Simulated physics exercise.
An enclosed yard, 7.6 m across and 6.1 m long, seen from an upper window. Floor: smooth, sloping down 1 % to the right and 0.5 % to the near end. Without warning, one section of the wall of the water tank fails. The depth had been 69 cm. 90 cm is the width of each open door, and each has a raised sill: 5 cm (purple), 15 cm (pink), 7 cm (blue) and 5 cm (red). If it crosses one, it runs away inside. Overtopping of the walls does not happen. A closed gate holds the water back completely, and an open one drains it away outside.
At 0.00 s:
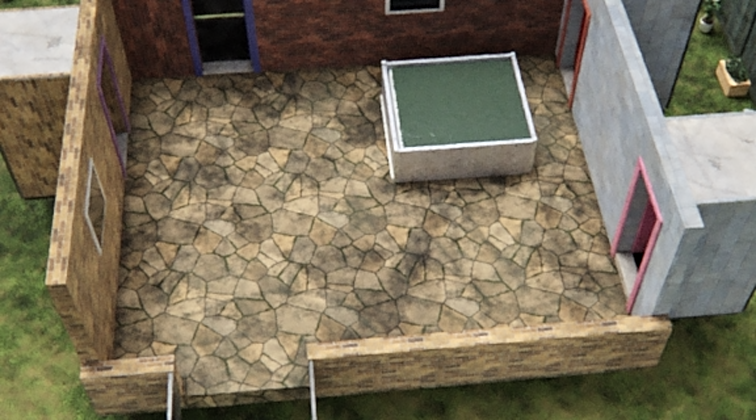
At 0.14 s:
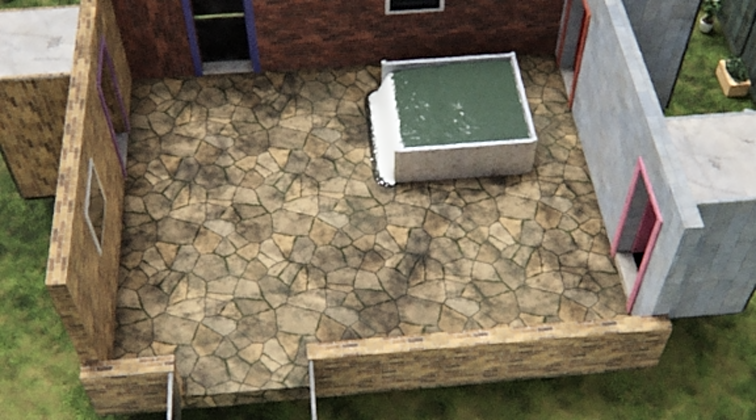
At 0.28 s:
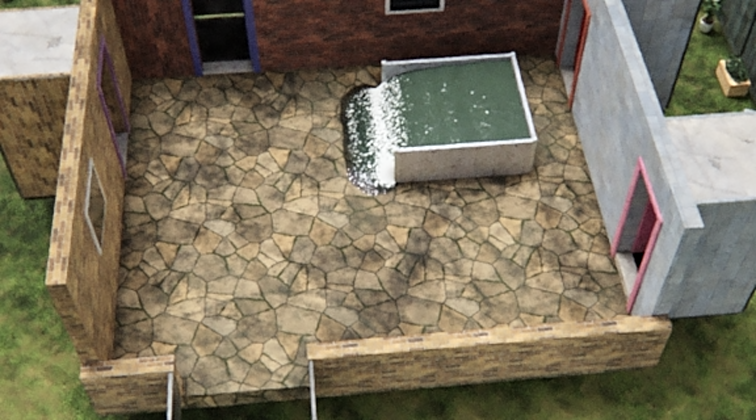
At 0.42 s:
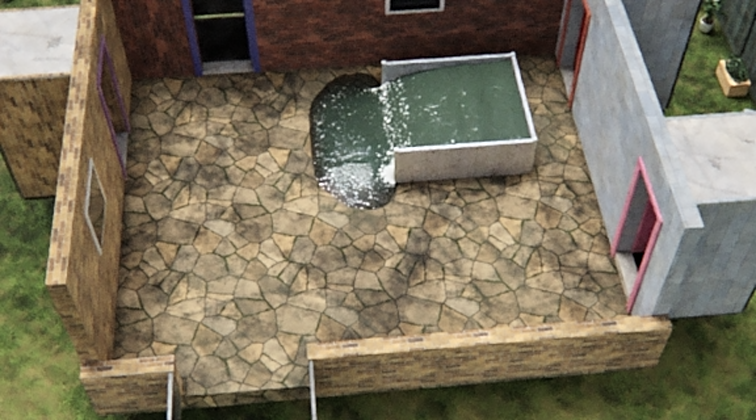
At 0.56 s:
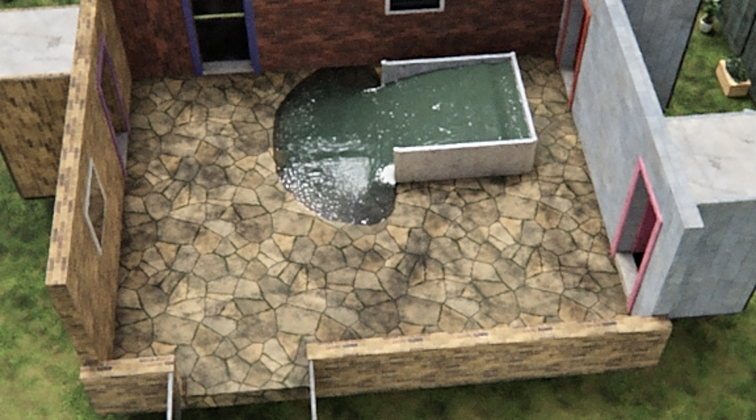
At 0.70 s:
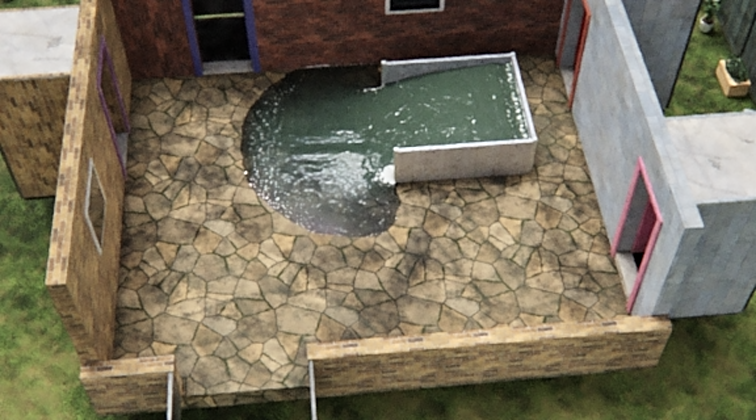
At the start, green water lies still in a pale rectangular tank on the stone-paved floor of a walled yard. The tank's left side gives way and water pours out in a foaming white sheet, then spreads leftward and toward the viewer, forming a widening, rounded dark pool across the paving.
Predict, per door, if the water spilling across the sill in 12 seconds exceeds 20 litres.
Prediction: The purple door exceeds 20 litres; the pink door does not exceed 20 litres; the blue door exceeds 20 litres; the red door does not exceed 20 litres.
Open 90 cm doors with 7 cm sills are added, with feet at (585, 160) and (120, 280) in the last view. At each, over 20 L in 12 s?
Check, in order - pass / fail.
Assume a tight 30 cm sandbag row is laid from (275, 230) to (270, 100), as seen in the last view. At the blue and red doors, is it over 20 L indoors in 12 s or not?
Then: Blue above, red past it.
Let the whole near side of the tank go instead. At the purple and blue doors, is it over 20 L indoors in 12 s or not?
For purple, too little; for blue, too little.
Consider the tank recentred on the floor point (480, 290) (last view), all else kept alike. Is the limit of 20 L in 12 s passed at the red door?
Well, red ends up beyond the mark.
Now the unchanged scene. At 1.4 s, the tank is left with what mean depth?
37 cm.
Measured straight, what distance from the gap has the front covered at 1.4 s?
About 4.6 m out.
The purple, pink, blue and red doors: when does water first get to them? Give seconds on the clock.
Doors: Purple 1.2 s / pink 8.0 s / blue 1.1 s / red 7.5 s.
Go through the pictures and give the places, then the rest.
In the first picture, still water, 69 cm deep, in the water tank at (457, 104).
In the second picture, water pours out at (391, 128) and has run 1.1 m, to (380, 92); typically 9 cm deep outside, 69 cm at the water tank's back.
In the third picture, water pours out at (391, 129) and has run 1.2 m, to (362, 88); typically 12 cm deep outside, 69 cm at the water tank's back.
In the fourth picture, the front is at (350, 201), 1.6 m from the gap at (391, 130); 3.1 m2 of floor is under water; 69 cm left at the back of the water tank.
In the fifth picture, the front is at (281, 110), 2.0 m from the gap at (391, 131); 5.2 m2 of floor is under water; 65 cm left at the back of the water tank.
In the sixth picture, the front is at (248, 166), 2.5 m from the gap at (391, 130); 7.1 m2 of floor is under water; 58 cm left at the back of the water tank.
After 1.4 s water covers 40 % of the floor and is deepest (29 cm) near (389, 162); purple door 9 cm at the sill, 4 L in, pink door not reached, blue door 9 cm at the sill, 0 L in, red door not reached.
After 2.2 s water covers 45 % of the floor and is deepest (39 cm) near (132, 92); purple door 19 cm at the sill, 92 L in, pink door not reached, blue door 13 cm at the sill, 5 L in, red door not reached.
After 3.5 s water covers 55 % of the floor and is deepest (32 cm) near (112, 386); purple door 20 cm at the sill, 249 L in, pink door not reached, blue door 10 cm at the sill, 22 L in, red door not reached.
After 7.0 s water covers 70 % of the floor and is deepest (14 cm) near (316, 370); purple door 7 cm at the sill, 347 L in, pink door not reached, blue door 7 cm at the sill, 56 L in, red door not reached.
After 12.0 s water covers 90 % of the floor and is deepest (14 cm) near (626, 345); purple door 1 cm at the sill, 350 L in, pink door 12 cm at the sill, 0 L in, blue door 2 cm at the sill, 56 L in, red door 5 cm at the sill, 2 L in.
